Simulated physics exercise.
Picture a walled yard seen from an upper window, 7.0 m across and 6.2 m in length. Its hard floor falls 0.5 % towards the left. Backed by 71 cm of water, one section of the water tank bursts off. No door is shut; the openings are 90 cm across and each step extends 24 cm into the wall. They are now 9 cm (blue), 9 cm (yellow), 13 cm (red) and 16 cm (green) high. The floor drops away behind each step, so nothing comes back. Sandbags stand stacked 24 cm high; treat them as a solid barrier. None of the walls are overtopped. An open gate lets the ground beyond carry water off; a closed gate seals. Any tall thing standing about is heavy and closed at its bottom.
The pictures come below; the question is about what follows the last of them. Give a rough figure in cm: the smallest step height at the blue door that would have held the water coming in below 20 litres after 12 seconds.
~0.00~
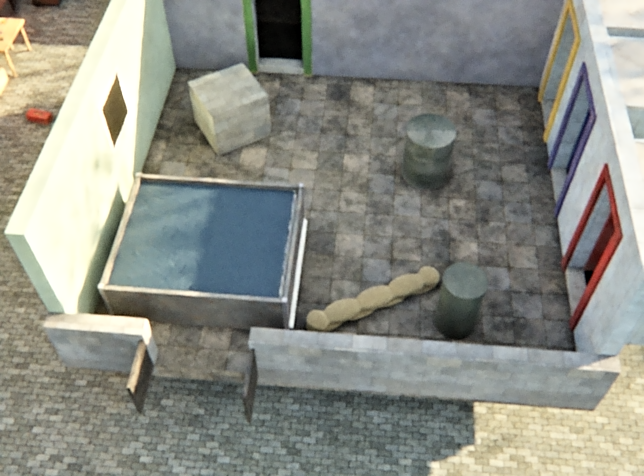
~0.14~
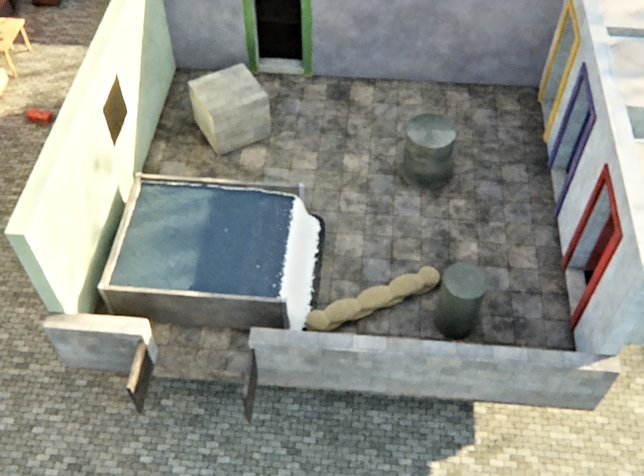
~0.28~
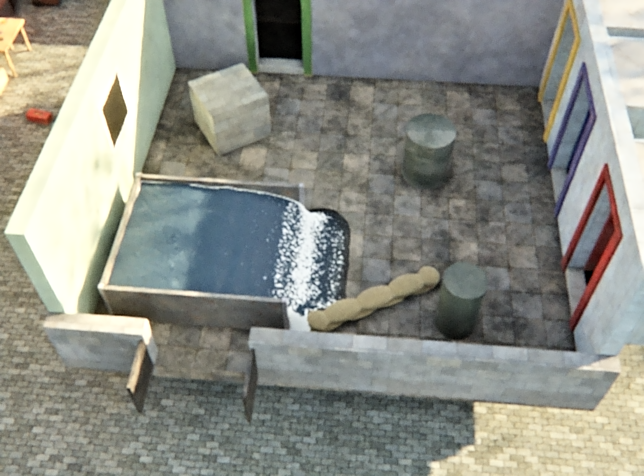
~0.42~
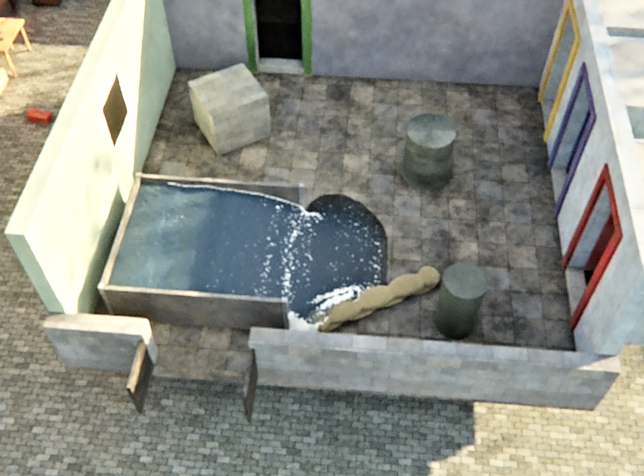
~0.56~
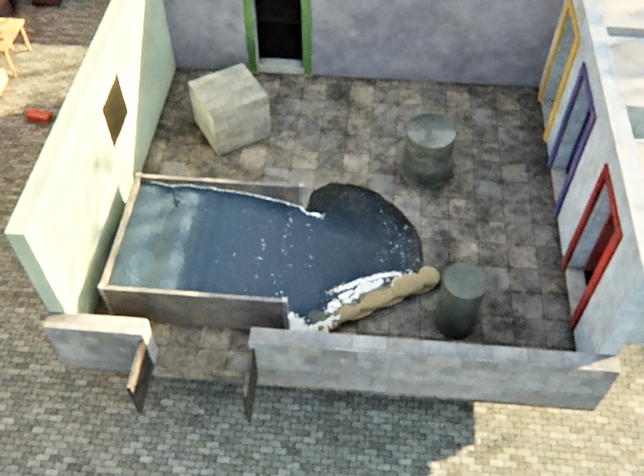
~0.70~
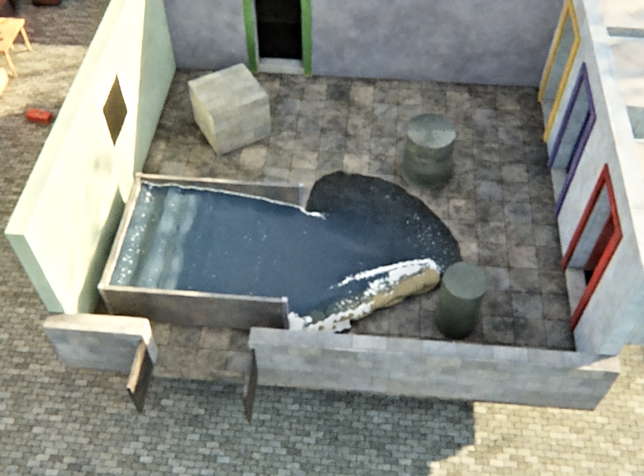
29 cm.
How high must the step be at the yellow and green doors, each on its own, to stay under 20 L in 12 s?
Some 12.5 cm for yellow, some 8.5 cm for green.
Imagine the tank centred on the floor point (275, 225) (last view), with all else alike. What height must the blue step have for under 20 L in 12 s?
A height near 31 cm.
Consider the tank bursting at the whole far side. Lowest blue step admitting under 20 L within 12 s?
Minimum height: Approx. 10.0 cm.
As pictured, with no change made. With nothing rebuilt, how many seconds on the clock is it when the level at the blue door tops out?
Peak time: Around 2.8 s.
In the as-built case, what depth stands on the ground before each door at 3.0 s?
Depths in cm: Blue 31, yellow 14, red 16, green 0.
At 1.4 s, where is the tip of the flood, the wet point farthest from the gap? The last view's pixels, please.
Roughly at (547, 204) in the last view.
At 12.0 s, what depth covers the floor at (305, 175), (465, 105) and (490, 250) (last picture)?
Approx. 6 / 6 / 5 cm.
After 1.4 s water covers 35 % of the floor, deepest (44 cm) near (315, 318); it has not reached the blue door.
After 3.0 s water covers 60 % of the floor, deepest (41 cm) near (532, 89); 31 cm at the blue door, 181 litres in over its 9 cm step.
After 12.0 s water covers 95 % of the floor, deepest (17 cm) near (85, 344); 7 cm at the blue door, 402 litres in over its 9 cm step.
At the blue door as built, the water arrived by 1.6 s and peaked near 32 cm at 2.8 s.
With a step of 26 cm, 47 litres would have come in within the 12 s; with 35 cm, 0 litres. So under 20 litres takes about 29 cm.
